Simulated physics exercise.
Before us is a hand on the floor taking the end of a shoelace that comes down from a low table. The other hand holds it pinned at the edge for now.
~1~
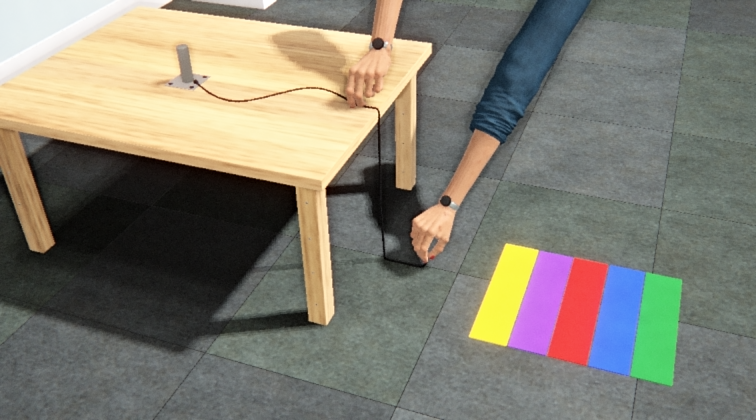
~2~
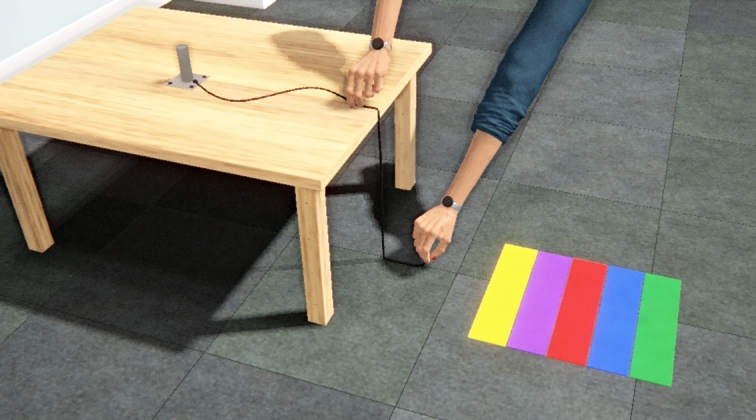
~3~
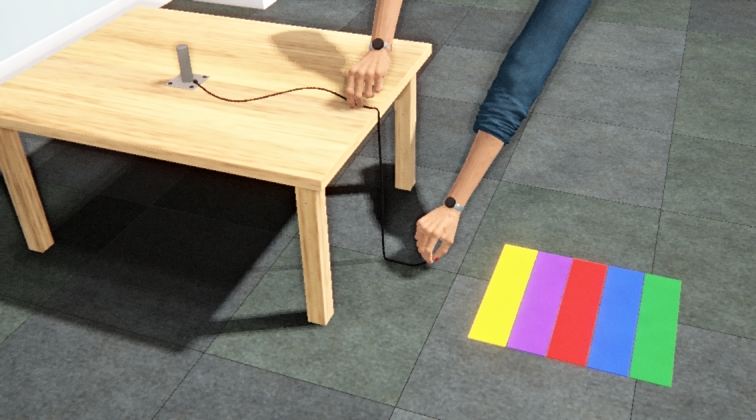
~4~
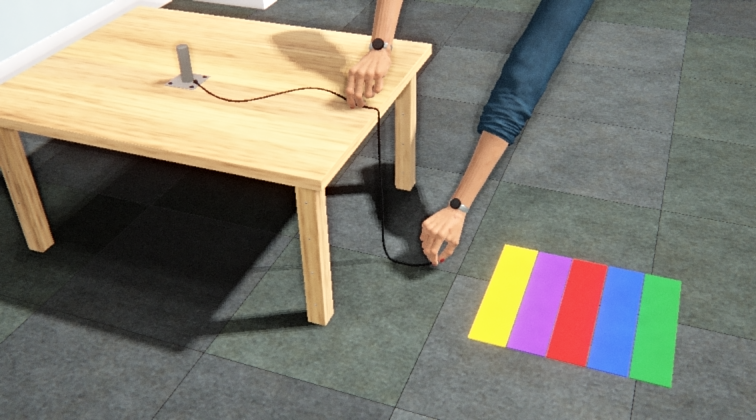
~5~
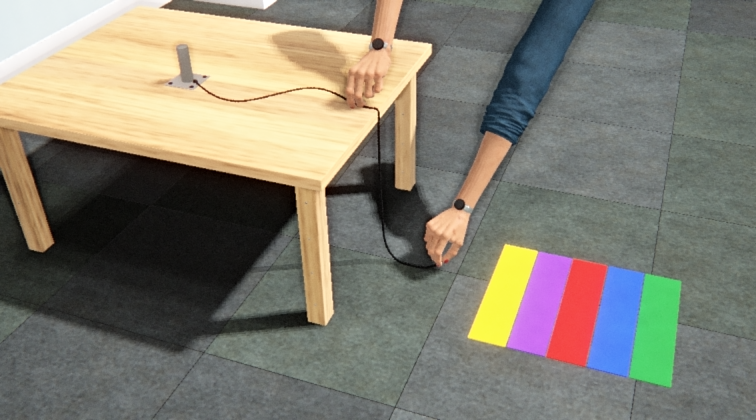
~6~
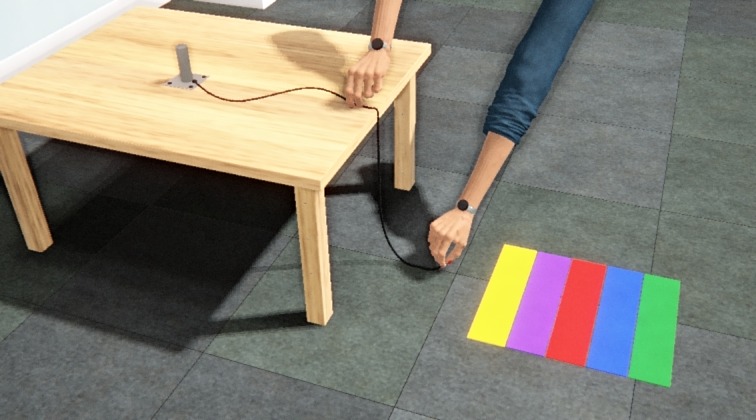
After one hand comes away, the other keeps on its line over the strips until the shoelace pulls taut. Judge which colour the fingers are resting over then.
The red strip.
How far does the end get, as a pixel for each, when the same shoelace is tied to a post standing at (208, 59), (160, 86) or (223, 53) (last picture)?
Around (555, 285), then (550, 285), then (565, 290).
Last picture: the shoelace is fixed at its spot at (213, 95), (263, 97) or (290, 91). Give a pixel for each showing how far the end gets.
Try one gives (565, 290), try two (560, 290), and try three (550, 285).
Soon after, end near (513, 277); over yellow.
Then, end near (554, 286); over purple.
At full stretch, end near (578, 292); over red. Over red.
